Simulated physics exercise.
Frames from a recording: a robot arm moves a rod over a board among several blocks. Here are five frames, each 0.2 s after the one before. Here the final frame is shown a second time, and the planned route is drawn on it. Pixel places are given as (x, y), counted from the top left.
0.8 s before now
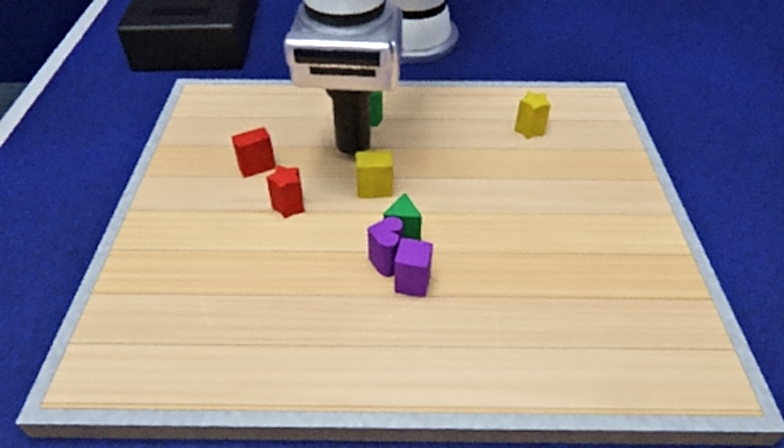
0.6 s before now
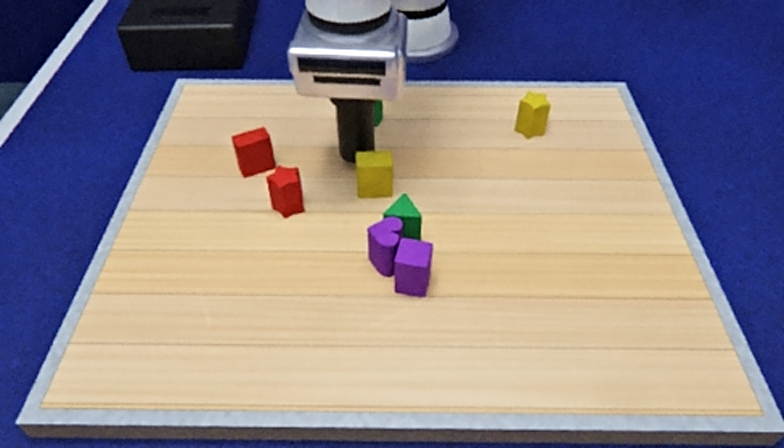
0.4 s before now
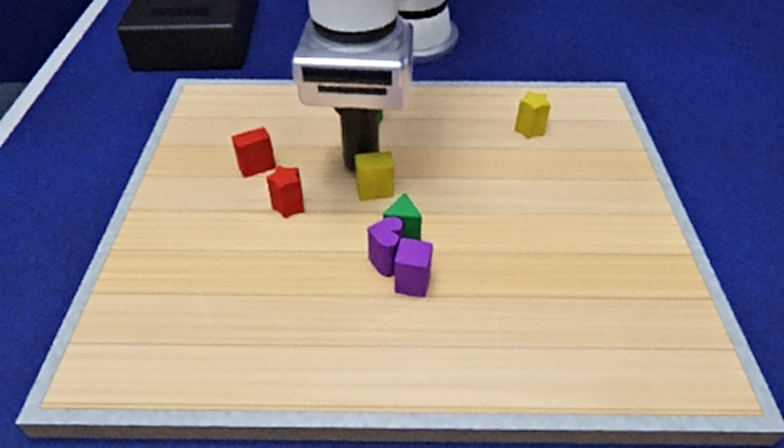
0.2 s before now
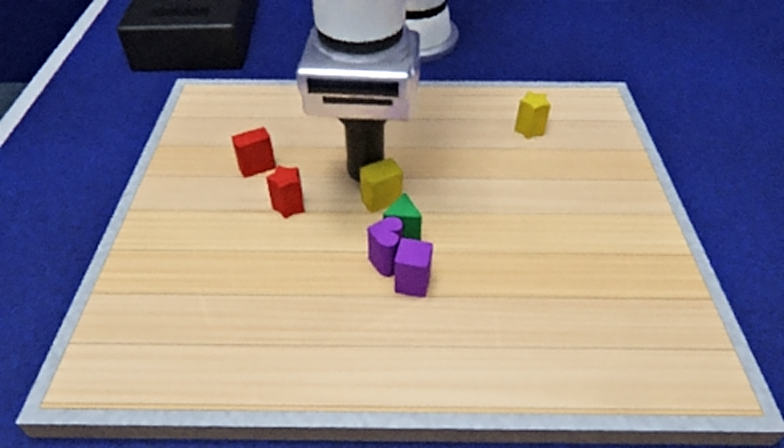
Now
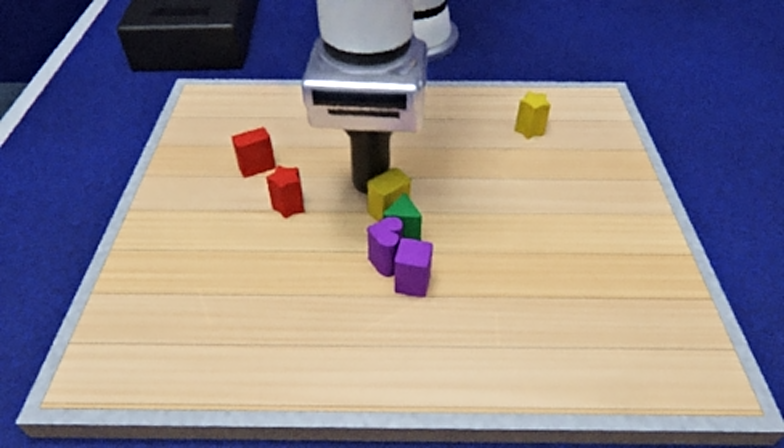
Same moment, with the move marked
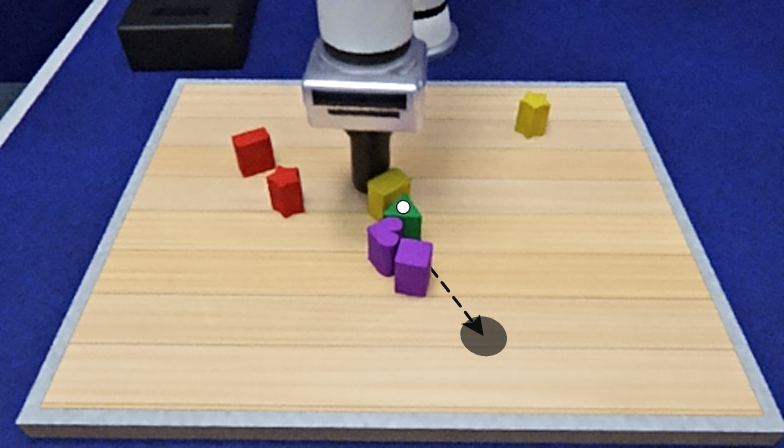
Robot arm lowering a dark rod toward the viewer and pushing a yellow block up to a green triangular piece beside purple blocks.
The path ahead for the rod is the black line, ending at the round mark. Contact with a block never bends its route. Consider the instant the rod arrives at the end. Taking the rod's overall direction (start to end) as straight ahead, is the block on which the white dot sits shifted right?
No - that is not the case.
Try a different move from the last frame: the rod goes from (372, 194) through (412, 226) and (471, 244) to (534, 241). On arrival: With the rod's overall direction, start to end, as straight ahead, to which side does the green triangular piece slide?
Sideways, to the right.
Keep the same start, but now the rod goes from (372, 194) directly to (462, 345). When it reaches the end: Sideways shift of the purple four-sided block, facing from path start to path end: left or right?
It is pushed towards the right-hand side.
Drawn move, from (372, 194) to (484, 336); the dot is on the green triangular piece.
What follows on the original path. One third of the way, rod at (404, 224); purple heart-shaped block at (389, 239), turned 50° clockwise; yellow rectangular block at (426, 223); green triangular piece at (440, 240), turned 20° clockwise; purple four-sided block at (416, 259), turned 10° anticlockwise.
Two thirds of the way, rod at (442, 271); purple heart-shaped block at (391, 243), turned 75° clockwise; yellow rectangular block at (472, 272); green triangular piece at (494, 288); purple four-sided block at (418, 273), turned 35° clockwise.
At the end, rod at (486, 326); purple heart-shaped block at (391, 243), turned 75° clockwise; yellow rectangular block at (526, 328), turned 25° anticlockwise; green triangular piece at (557, 338); purple four-sided block at (417, 276), turned 45° clockwise.
